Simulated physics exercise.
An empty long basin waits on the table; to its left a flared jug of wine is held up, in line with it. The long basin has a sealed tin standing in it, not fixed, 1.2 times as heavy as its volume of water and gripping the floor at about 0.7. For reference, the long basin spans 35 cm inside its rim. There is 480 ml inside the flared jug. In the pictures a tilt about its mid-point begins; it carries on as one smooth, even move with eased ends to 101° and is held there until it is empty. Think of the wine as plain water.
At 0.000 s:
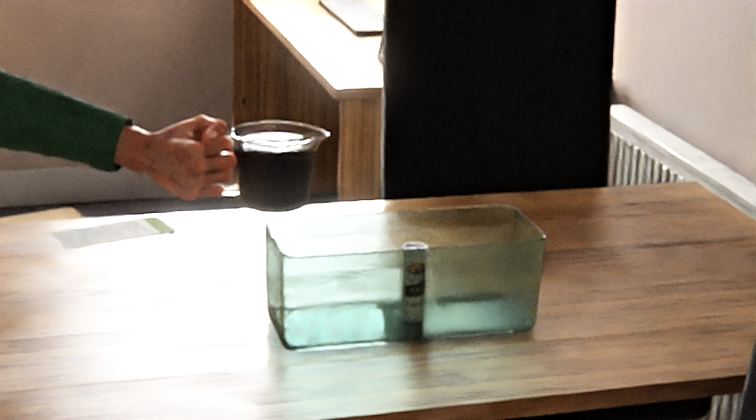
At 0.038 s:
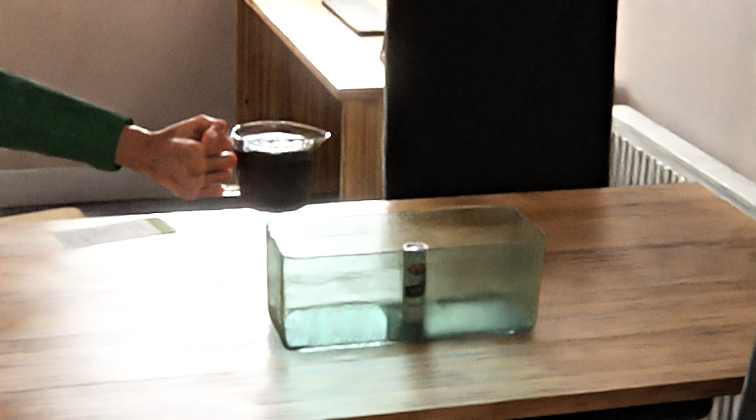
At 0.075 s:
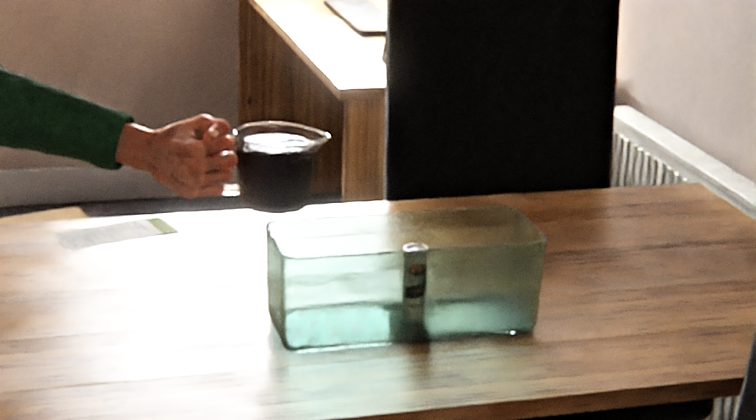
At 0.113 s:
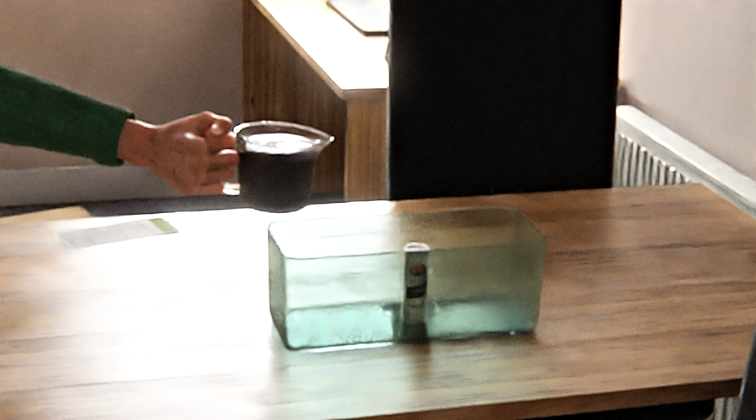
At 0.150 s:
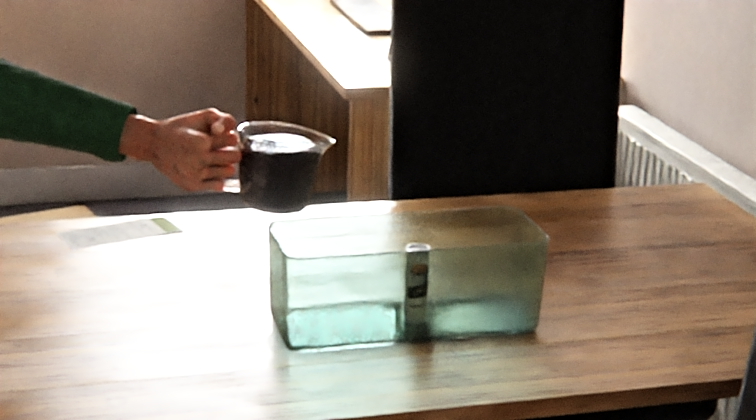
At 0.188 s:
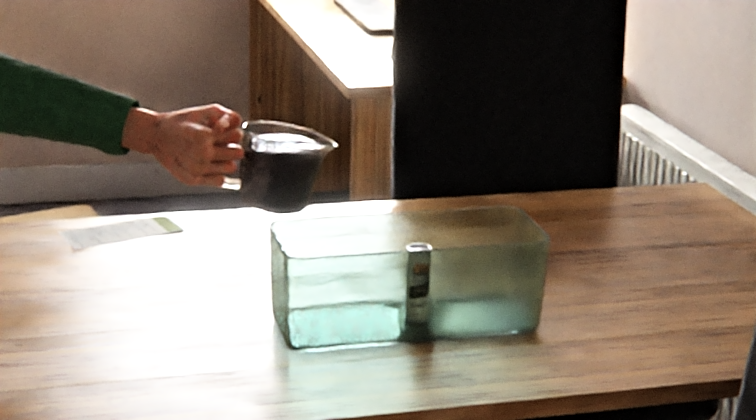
A hand in a green sleeve holds a clear, flared jug of dark-looking liquid above the left end of a long, greenish glass basin on a sunlit wooden table, seen from slightly above. A small tin stands upright at the basin's middle, with a black chair back, wooden desk and white radiator behind. The jug stays nearly level, then tilts slightly rightward, while the view barely shifts.
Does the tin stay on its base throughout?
It never tumbles.
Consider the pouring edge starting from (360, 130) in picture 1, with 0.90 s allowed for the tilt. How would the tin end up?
It does not tip.
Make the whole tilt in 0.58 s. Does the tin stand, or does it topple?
The tin stays on its base.
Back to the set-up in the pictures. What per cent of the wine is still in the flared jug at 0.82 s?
Close to 14 percent of the whole amount.
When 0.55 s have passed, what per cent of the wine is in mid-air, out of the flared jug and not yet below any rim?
At that moment, about 20 percent.
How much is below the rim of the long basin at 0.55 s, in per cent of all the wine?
Near 12 in a hundred.
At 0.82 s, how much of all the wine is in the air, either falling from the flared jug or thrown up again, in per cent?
Near 10 in a hundred.
By 0.55 s the tilt is 68° and 68 per cent is still to pour; the tin stands where it began.
By 0.82 s the tilt is 99° and 14 per cent is still to pour; the tin stands where it began.
By 1.10 s the tilt is 101° and 1 per cent is still to pour; the tin stands where it began.
By 1.40 s the tilt is 101° and 0 per cent is still to pour; the tin stands where it began.
At rest the tin stands where it began.
